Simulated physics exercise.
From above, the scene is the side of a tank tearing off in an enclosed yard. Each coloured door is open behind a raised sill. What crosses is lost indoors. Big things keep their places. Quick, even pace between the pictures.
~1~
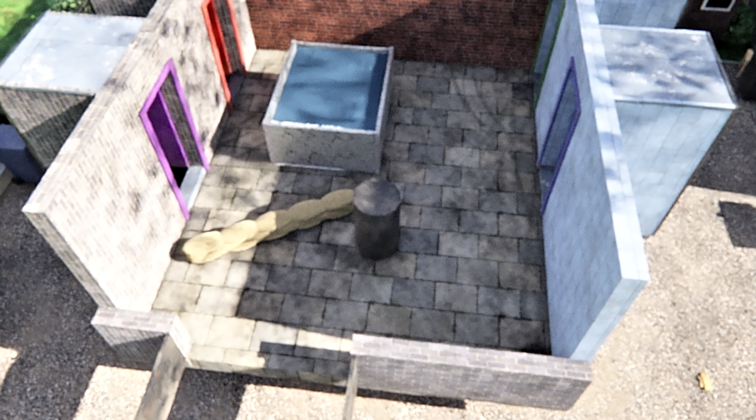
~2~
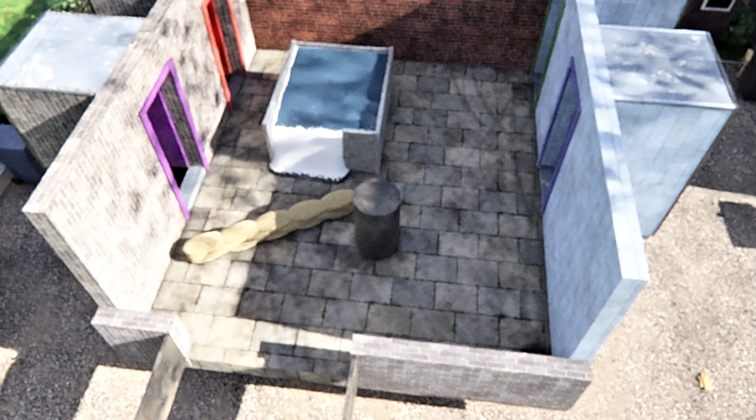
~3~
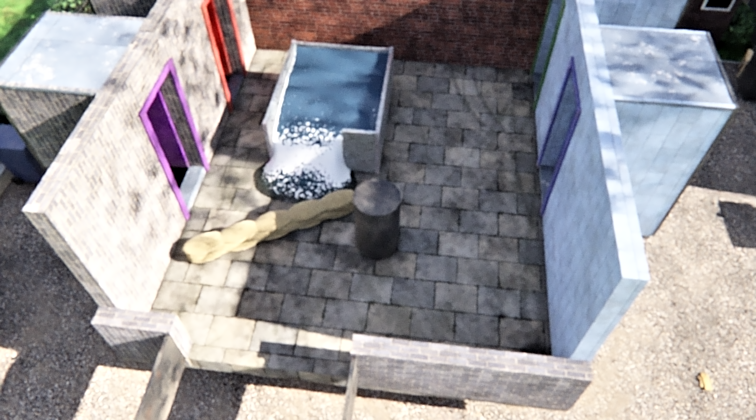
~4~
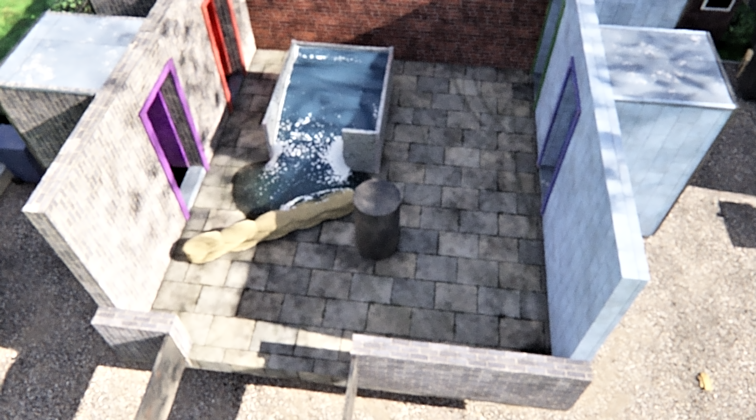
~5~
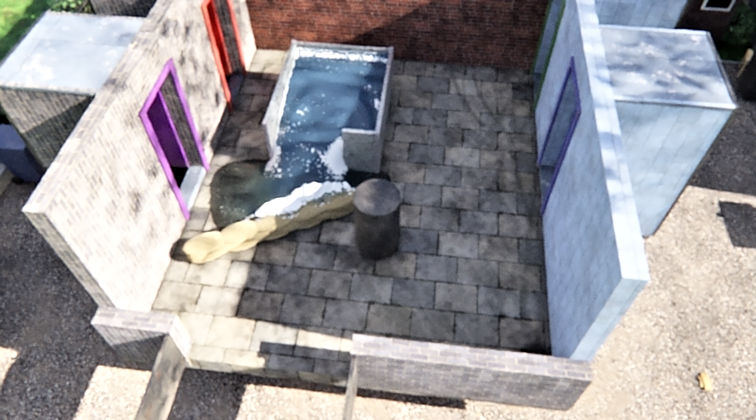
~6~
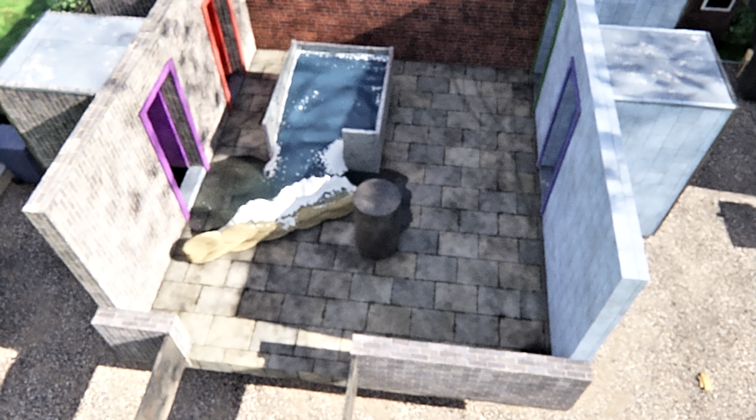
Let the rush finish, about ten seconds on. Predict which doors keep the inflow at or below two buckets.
Prediction: The green door stays at or below, the purple door goes above, the blue door stays at or below, the red door goes above.
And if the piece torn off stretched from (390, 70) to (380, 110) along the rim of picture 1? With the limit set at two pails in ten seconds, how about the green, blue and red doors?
Green door: Crosses the line; blue door: Crosses the line; red door: Falls short.
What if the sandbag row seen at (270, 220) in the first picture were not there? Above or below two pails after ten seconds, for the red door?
Red door: Below the threshold.
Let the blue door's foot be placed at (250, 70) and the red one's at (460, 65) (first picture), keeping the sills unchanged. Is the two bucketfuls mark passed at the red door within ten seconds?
Well, the way I see it, the red door stays short of the threshold.
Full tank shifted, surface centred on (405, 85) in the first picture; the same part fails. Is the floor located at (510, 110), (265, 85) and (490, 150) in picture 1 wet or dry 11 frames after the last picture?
The first spot ends up left untouched, the second left untouched and the third left untouched.
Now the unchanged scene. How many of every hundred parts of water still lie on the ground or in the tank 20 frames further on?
That comes to around 82 in a hundred.
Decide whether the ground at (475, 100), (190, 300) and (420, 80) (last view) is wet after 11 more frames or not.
Result, in that order: Not wetted / wetted / not wetted.
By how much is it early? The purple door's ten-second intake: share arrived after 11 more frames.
Working it through, I arrive at 25 %.
A moment on, water covers 30 % of the floor; the green door not reached, the purple door under two buckets in, the blue door not reached, the red door not reached.
Next, water covers 50 % of the floor; the green door not reached, the purple door far over two buckets in, the blue door wet at the sill, nothing in, the red door not reached.
Then, water covers 60 % of the floor; the green door not reached, the purple door far over two buckets in, the blue door under two buckets in, the red door wet at the sill, nothing in.
Later, water covers 85 % of the floor; the green door wet at the sill, nothing in, the purple door far over two buckets in, the blue door under two buckets in, the red door wet at the sill, nothing in.
In the end, water covers 95 % of the floor; the green door under two buckets in, the purple door far over two buckets in, the blue door under two buckets in, the red door over two buckets in.
